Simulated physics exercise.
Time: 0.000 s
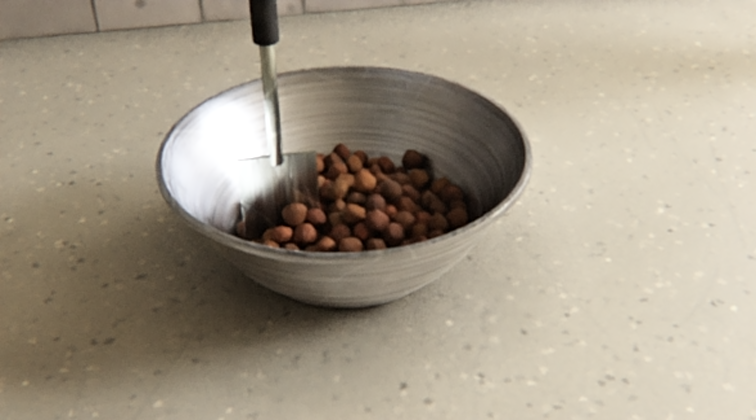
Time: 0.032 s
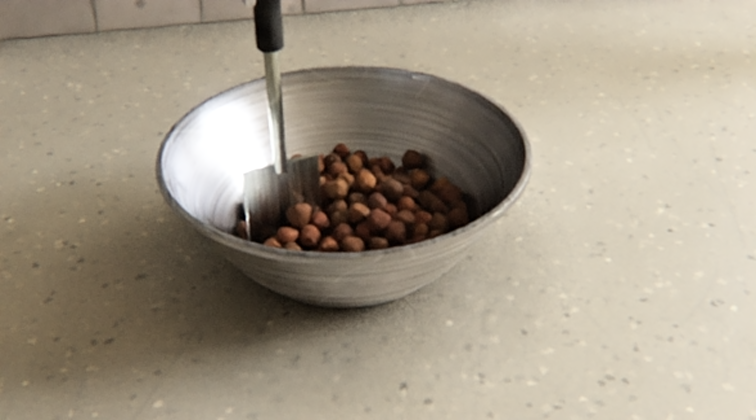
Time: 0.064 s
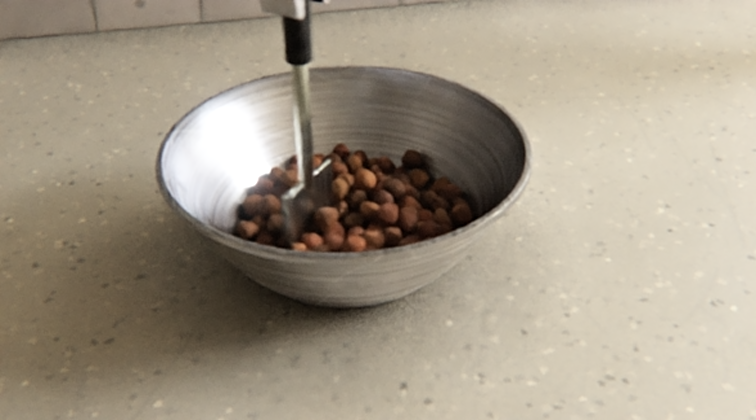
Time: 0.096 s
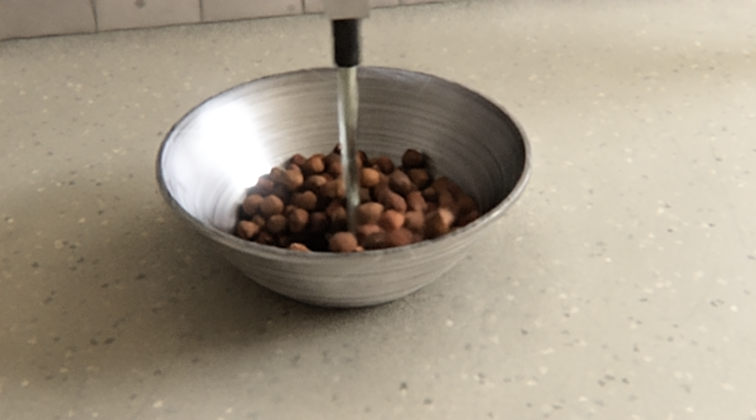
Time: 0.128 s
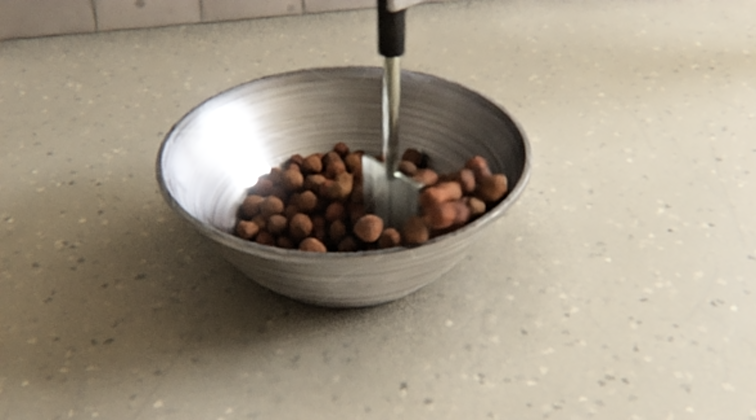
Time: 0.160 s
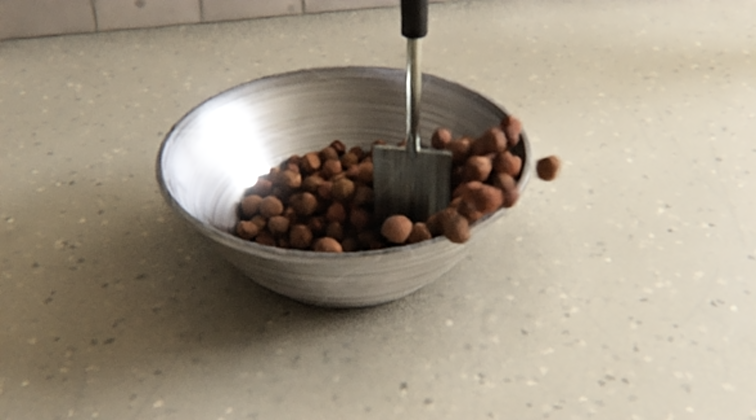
A metal bowl sits still while a spatula sweeps rightward, pushing brown nuts up its right side.
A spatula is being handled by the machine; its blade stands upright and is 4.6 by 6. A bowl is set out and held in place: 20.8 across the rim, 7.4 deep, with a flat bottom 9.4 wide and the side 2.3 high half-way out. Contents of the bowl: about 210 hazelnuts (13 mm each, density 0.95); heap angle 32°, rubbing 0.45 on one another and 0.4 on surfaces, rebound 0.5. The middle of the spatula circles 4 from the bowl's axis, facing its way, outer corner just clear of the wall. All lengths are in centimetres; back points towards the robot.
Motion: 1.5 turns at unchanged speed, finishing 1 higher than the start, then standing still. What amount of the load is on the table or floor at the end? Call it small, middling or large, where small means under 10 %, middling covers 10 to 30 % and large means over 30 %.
I would call it middling.
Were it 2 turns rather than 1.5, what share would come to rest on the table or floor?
25 %.
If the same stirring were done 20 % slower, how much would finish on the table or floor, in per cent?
10 %.
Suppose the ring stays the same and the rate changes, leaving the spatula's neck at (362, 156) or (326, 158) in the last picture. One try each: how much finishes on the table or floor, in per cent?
First try: Around 0 %; second try: Around 0 %.
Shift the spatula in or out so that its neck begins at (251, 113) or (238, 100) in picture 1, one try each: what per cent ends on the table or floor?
Roughly 20 % and 5 %.
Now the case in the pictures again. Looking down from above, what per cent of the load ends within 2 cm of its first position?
About 5 %.
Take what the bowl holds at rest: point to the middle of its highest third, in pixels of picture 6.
Close to (403, 209).
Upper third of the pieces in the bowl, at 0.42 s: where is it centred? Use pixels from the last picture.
Near (266, 238).
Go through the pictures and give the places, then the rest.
The first frame shows spatula neck at (274, 132), 0° round; upper third of the load around (362, 207), from x 250 to 460, top at y 155; 208 in the bowl.
The second frame shows spatula neck at (278, 140), 14° round; upper third of the load around (361, 211), from x 250 to 460, top at y 155.
The third frame shows spatula neck at (306, 154), 49° round; upper third of the load around (369, 224), from x 250 to 460, top at y 155.
The fourth frame shows spatula neck at (350, 157), 85° round; upper third of the load around (392, 223), from x 250 to 470, top at y 155.
The fifth frame shows spatula neck at (392, 146), 120° round; upper third of the load around (430, 204), from x 250 to 495, top at y 150; 207 in the bowl, 1 in flight or on the tool.
The sixth frame shows spatula neck at (413, 126), 156° round; upper third of the load around (463, 177), from x 250 to 550, top at y 130; 203 in the bowl, 5 in flight or on the tool.
By 0.29 s, 301° round, highest piece 10 above the table; 186 in the bowl, 4 on the table or floor, 18 in flight or on the tool.
By 0.42 s, 85° round, highest piece 10 above the table; 172 in the bowl, 27 on the table or floor, 9 in flight or on the tool.
By 0.68 s, 180° round, highest piece 5 above the table; 166 in the bowl, 42 on the table or floor.
By 1.38 s, 180° round, highest piece 5 above the table; 166 in the bowl, 42 on the table or floor.
Final count, 166 in the bowl, 42 on the table or floor. That is 20 % on the table or floor.
